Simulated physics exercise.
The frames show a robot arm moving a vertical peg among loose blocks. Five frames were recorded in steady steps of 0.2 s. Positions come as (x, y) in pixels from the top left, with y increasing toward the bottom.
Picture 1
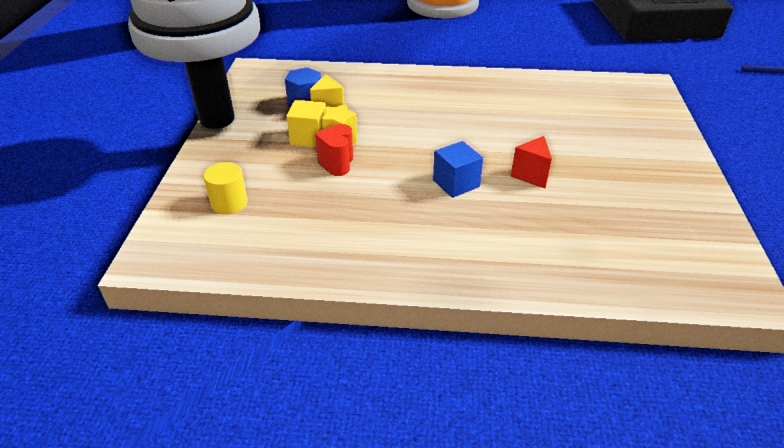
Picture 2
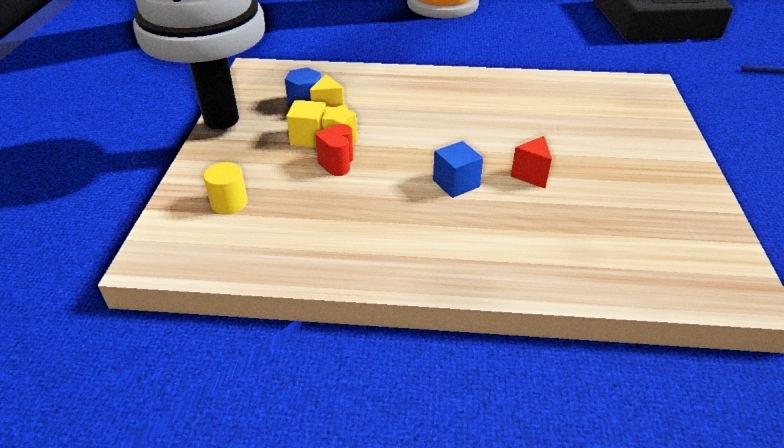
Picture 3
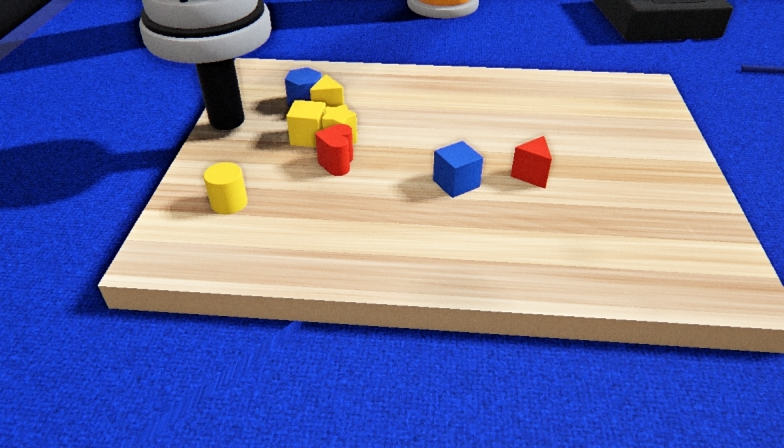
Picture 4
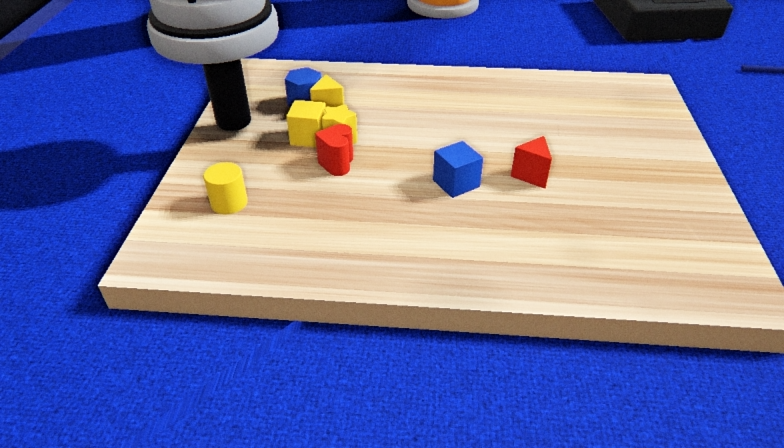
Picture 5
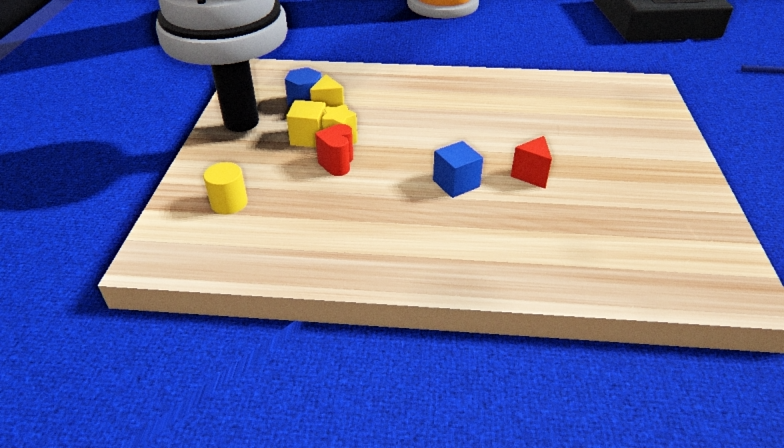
On a wooden board over blue cloth, a robot arm's black vertical peg slides slightly right toward a cluster of blue, yellow and red blocks, while a yellow cylinder, a blue cube and a red triangular block also remain still.
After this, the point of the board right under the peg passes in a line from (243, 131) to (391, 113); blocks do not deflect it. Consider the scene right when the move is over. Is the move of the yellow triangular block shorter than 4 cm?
The answer is yes.
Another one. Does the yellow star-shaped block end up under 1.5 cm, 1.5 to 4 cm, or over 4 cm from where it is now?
Verdict: From 1.5 to 4 cm.
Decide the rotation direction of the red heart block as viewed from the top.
Looking from above, the answer is clockwise.
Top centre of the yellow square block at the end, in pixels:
If I read the scene right, the answer is (333, 110).
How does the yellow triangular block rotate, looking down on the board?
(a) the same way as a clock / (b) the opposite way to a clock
Choice b: The opposite way to a clock.
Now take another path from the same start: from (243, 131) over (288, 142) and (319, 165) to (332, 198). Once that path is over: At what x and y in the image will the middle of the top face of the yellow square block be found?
It sits at (339, 115).
The first path, step by step. One third of the way, peg at (294, 118); yellow square block at (313, 110), turned 20° clockwise; yellow star-shaped block at (346, 115).
Two thirds of the way, peg at (343, 112); yellow square block at (333, 110), turned 65° clockwise; yellow triangular block at (349, 75), turned 70° anticlockwise; red heart block at (338, 138), turned 30° clockwise; yellow star-shaped block at (362, 122).
At the end, peg at (391, 106); yellow square block at (333, 110), turned 65° clockwise; yellow triangular block at (353, 74), turned 105° anticlockwise; red heart block at (338, 138), turned 30° clockwise; yellow star-shaped block at (362, 122).
